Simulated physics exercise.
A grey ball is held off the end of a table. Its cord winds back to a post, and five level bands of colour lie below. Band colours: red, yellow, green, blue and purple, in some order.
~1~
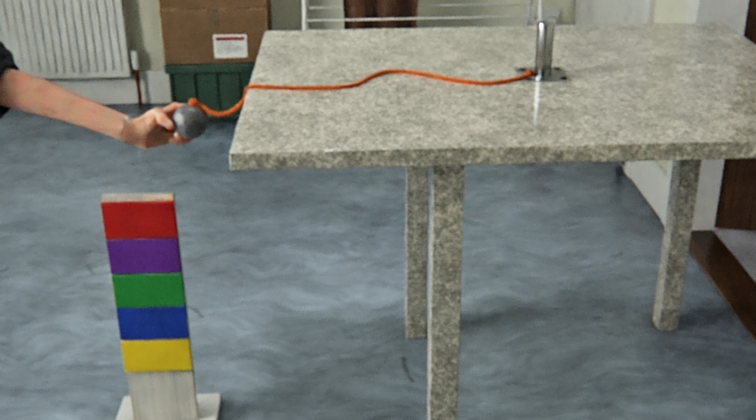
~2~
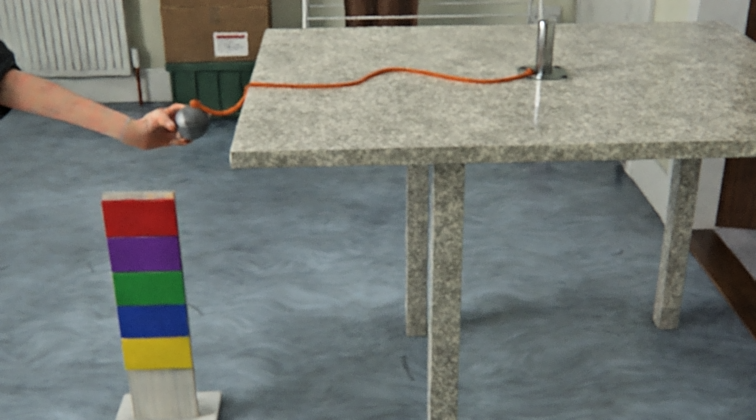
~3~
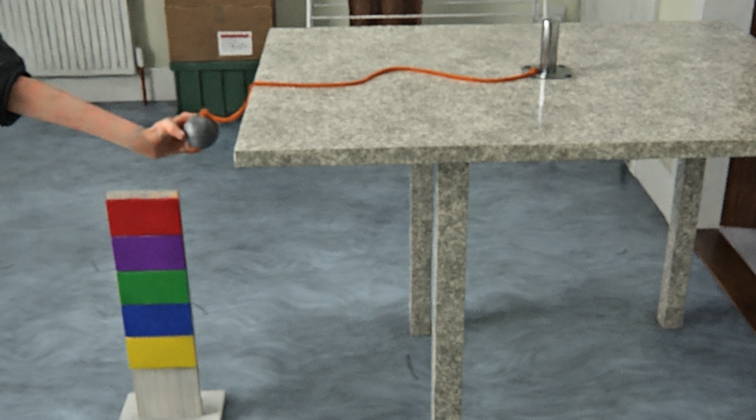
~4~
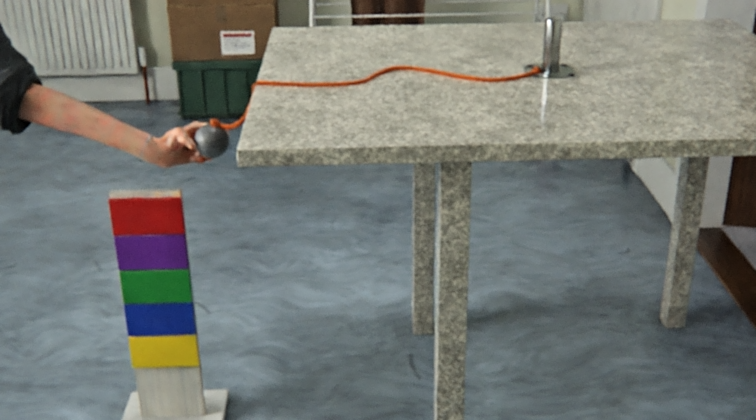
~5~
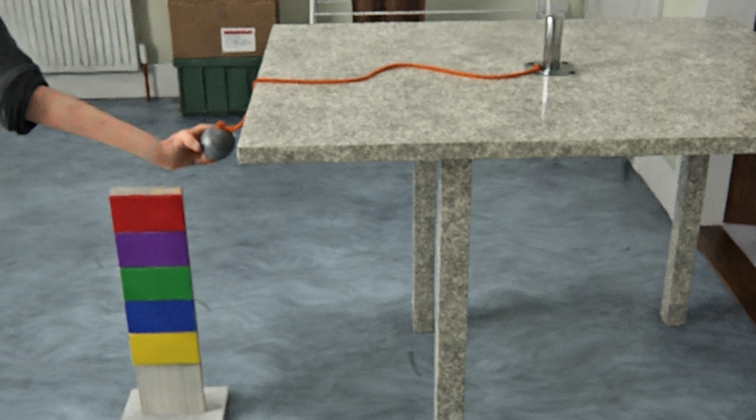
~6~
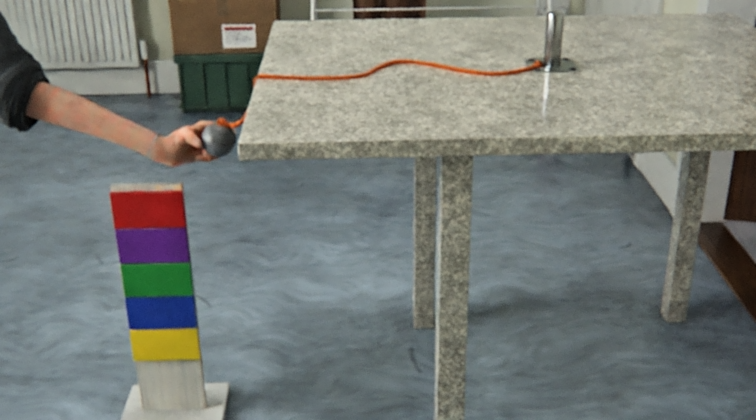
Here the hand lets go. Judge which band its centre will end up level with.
I would say red.
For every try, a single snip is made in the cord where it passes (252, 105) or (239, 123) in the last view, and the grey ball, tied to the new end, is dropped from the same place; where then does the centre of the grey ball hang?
The pixels are (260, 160) and (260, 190), in that order.
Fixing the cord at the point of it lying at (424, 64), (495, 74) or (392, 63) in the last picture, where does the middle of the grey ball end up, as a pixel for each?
Approximately (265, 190), (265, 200) and (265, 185), respectively.
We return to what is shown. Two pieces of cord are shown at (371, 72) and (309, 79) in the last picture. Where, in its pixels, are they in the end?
The first one ends up at (329, 72) and the second one at (262, 76).
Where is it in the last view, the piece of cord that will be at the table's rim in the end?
It's the bit near (302, 78).
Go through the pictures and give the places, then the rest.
In the first picture, grey ball (191, 121); red (139, 221); purple (144, 257); green (148, 291); blue (152, 324); yellow (156, 356).
In the second picture, grey ball (193, 122); cord through (506, 80) (438, 76) (380, 72) (329, 86) (255, 86).
In the third picture, grey ball (202, 131).
In the fourth picture, grey ball (212, 141); cord through (513, 78) (445, 74) (387, 70) (335, 85) (261, 84).
In the fifth picture, grey ball (218, 143).
In the sixth picture, grey ball (219, 140); cord through (515, 72) (446, 68) (388, 64) (337, 78) (263, 77).
Soon after, ball near (269, 203); level with red.
Then, ball near (256, 209); level with red.
At rest, ball near (265, 209); level with red. The red one.
